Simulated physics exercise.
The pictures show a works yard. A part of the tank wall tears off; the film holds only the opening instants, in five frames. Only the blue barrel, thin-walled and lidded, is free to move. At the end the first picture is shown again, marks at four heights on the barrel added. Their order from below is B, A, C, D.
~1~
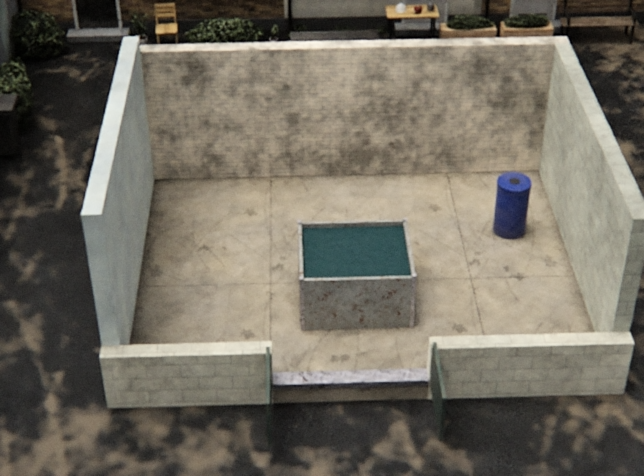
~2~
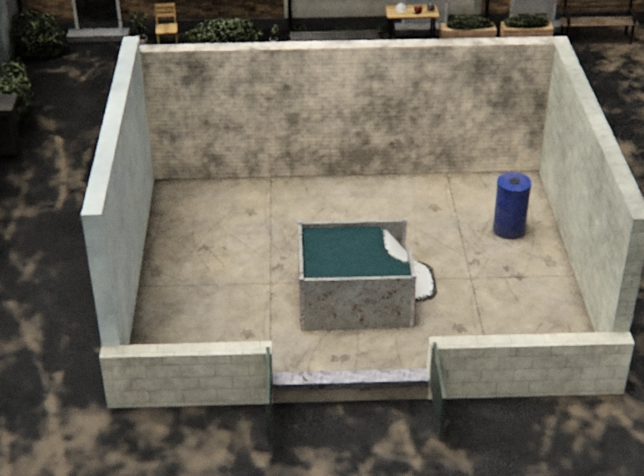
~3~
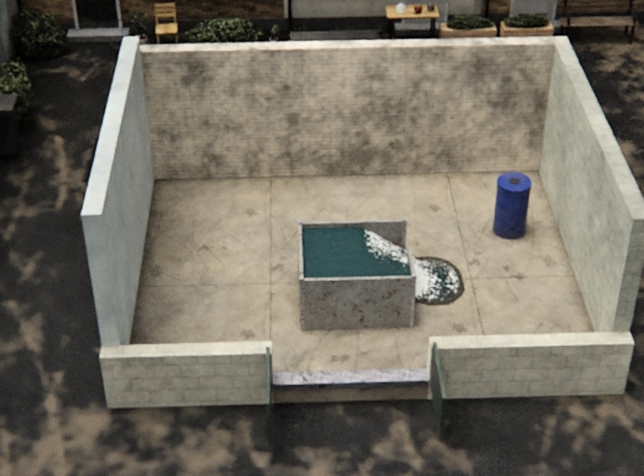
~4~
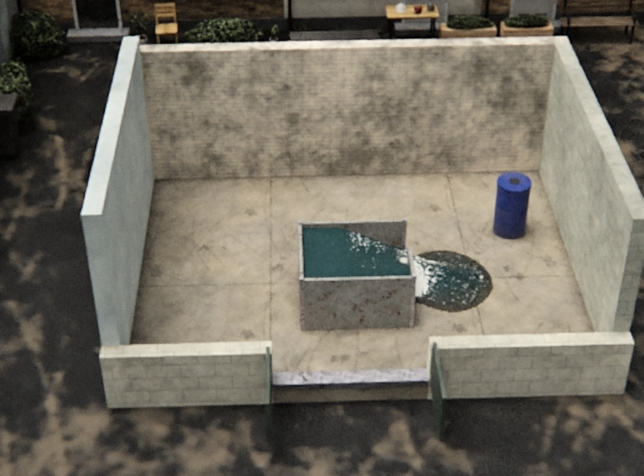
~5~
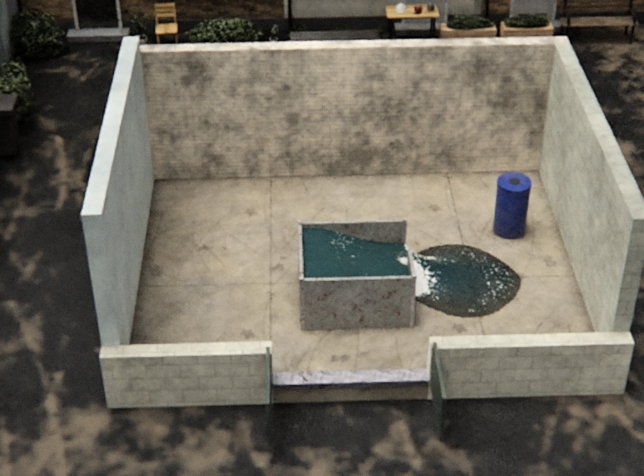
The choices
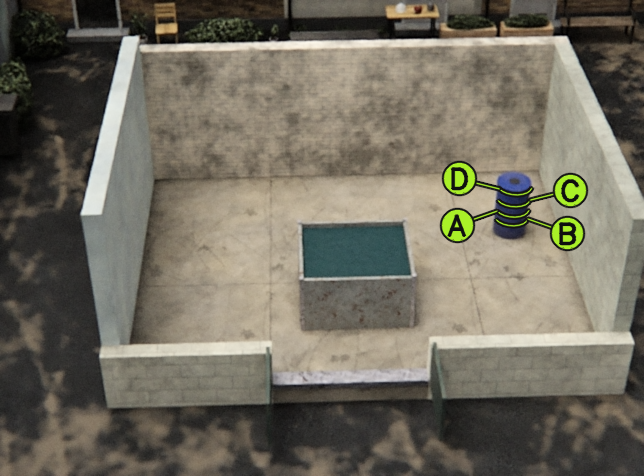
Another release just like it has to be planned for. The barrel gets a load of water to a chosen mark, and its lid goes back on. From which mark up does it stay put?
Choose B.
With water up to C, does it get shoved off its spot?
No, not at all.
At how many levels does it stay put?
All four.
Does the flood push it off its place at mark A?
No, not at all.
On the marked copy, A at (514, 217); B at (513, 225); C at (516, 206); D at (517, 194); from the bottom up B, A, C, D.
If A is chosen, it does not move.
If B is chosen, it does not move.
If C is chosen, it does not move.
If D is chosen, it does not move.
